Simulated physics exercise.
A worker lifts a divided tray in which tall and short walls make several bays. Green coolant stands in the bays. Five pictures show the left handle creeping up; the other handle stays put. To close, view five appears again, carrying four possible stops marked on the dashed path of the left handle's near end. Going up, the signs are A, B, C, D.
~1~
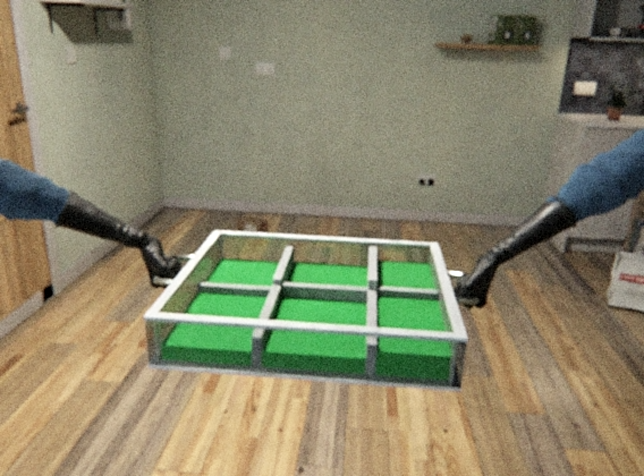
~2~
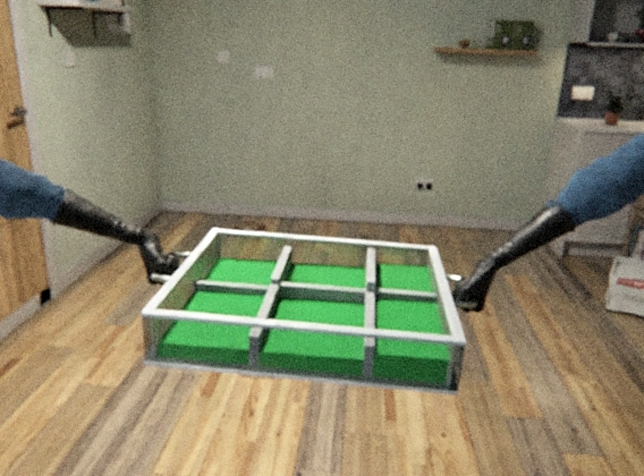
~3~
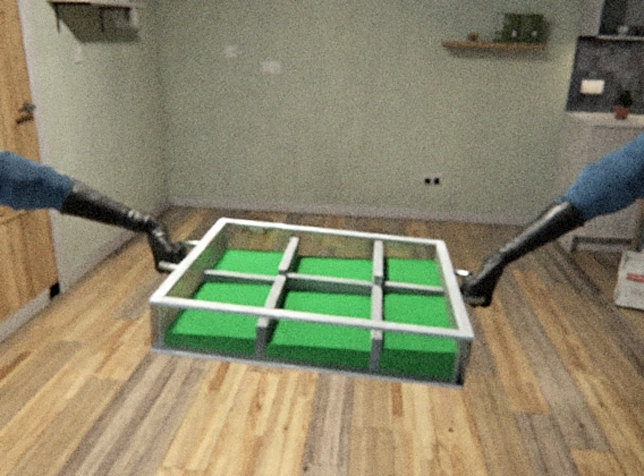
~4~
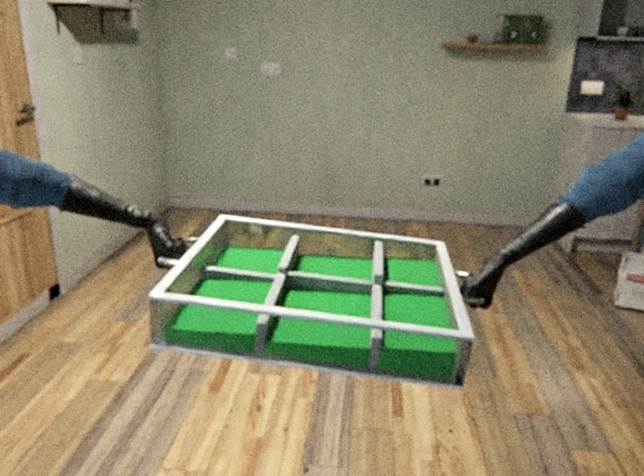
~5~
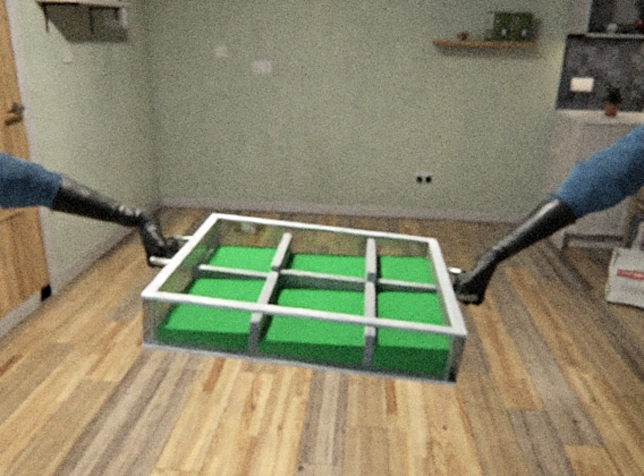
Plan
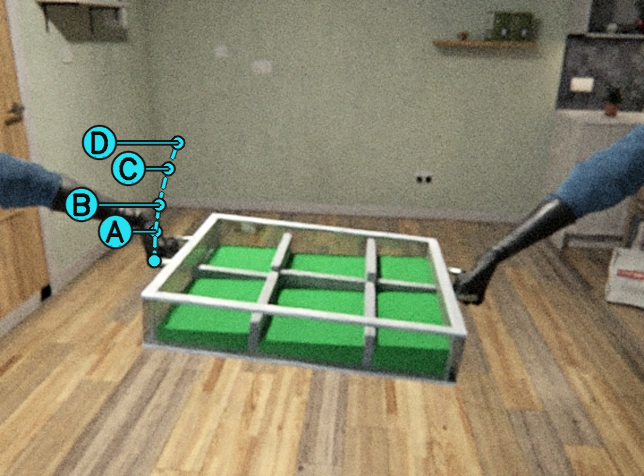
Divided tray of green liquid tilting slightly down to the right as two black-gloved hands raise its left side a little.
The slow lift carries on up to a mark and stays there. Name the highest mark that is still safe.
The answer is stop C.
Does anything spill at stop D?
Yes.
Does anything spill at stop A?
No.
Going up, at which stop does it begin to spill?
The answer is D.
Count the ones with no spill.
Three.
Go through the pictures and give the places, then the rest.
The tray is level; deepest in the back right bay, at (402, 277), shallowest in the back left; left handle at (167, 269), in the first picture.
Tipped about 1° down to the right; no wall is crossed; left handle at (165, 266), in the second picture.
Tipped about 3° down to the right; no wall is crossed; left handle at (172, 255), in the third picture.
Tipped about 4° down to the right; no wall is crossed; left handle at (172, 250), in the fourth picture.
Tipped about 4° down to the right; deepest in the back right bay, at (400, 271), shallowest in the back left; left handle at (164, 249), in the fifth picture.
In cyan, A at (155, 231); B at (159, 204); C at (168, 168); D at (177, 142).
Choosing A, nothing spills; the front right bay holds the most.
Choosing B, nothing spills; the front right bay holds the most.
Choosing C, nothing spills; the front right bay holds the most.
Choosing D, about 5 % goes over the rim.
